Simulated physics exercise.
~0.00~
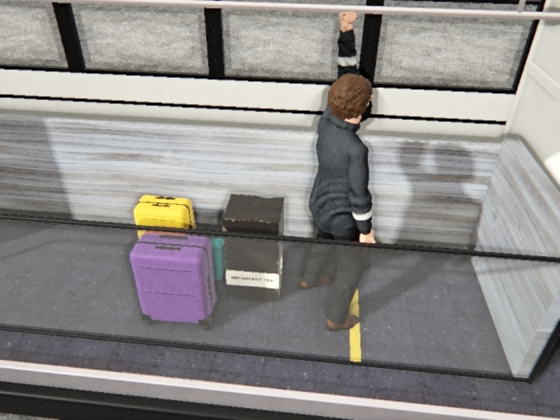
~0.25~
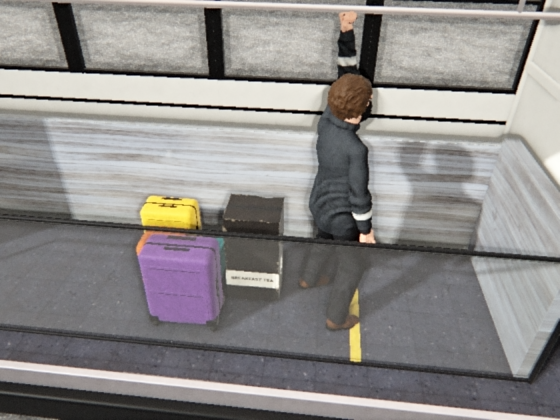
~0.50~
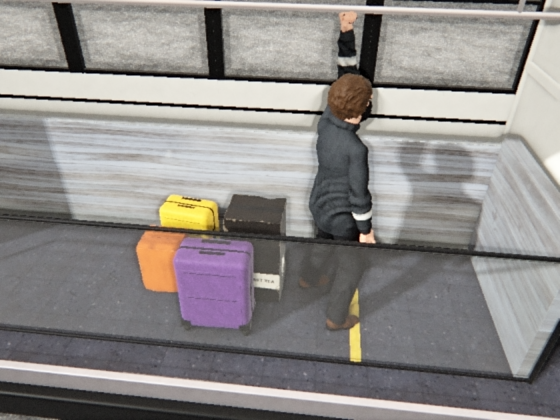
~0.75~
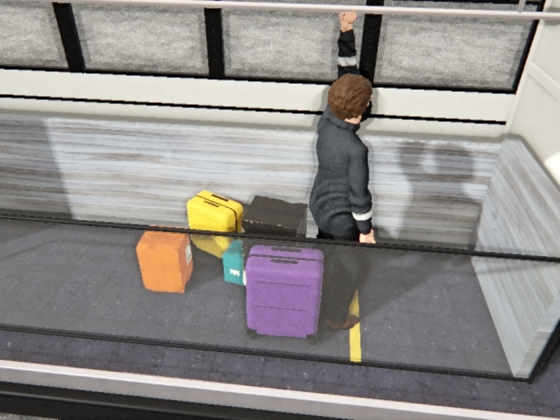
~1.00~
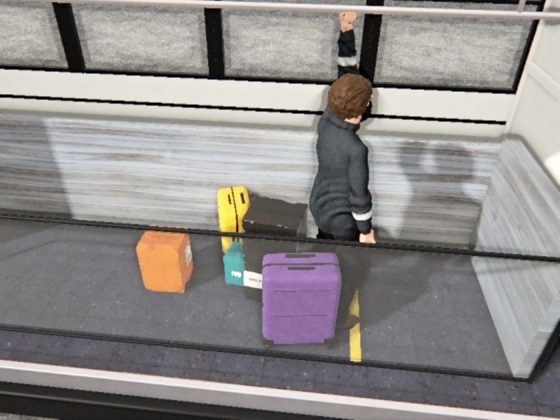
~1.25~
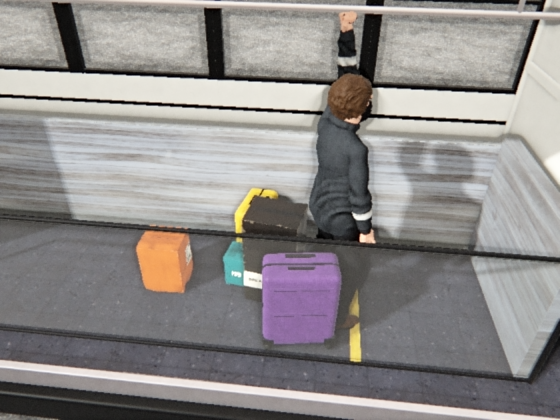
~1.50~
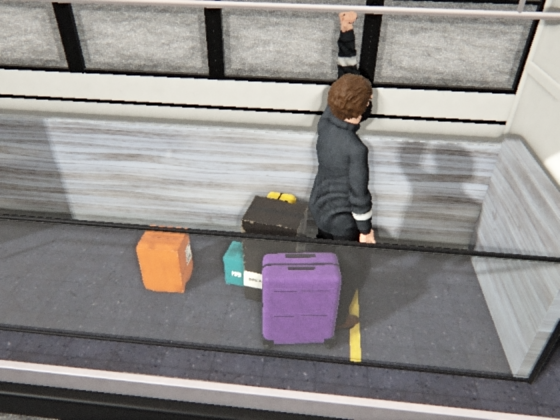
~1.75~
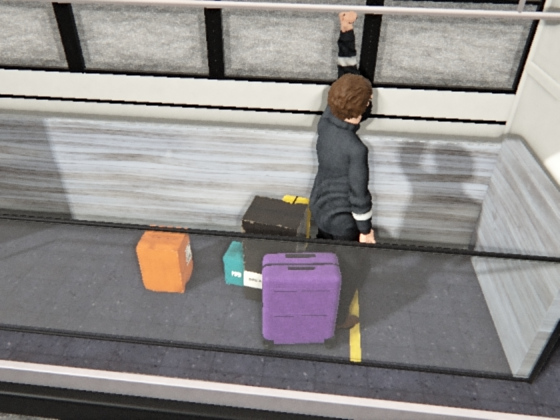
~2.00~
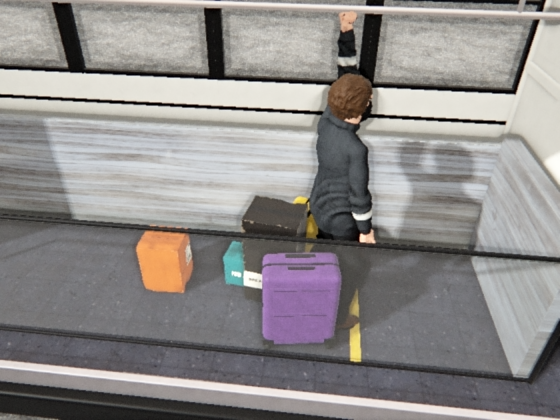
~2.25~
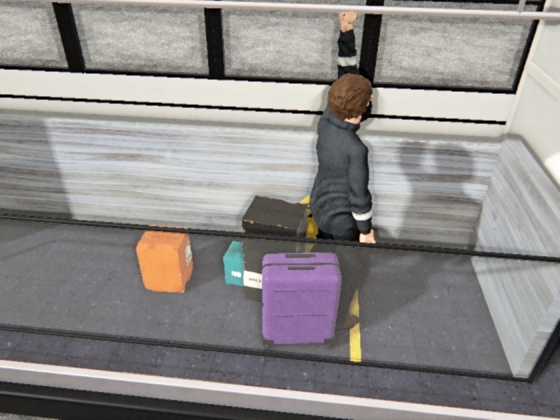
A big purple suitcase rolled right across the bus floor and stopped just short of the yellow line, while a small yellow case rolled behind a black bag and ended up beside the standing passenger, leaving the orange and teal luggage farther left.
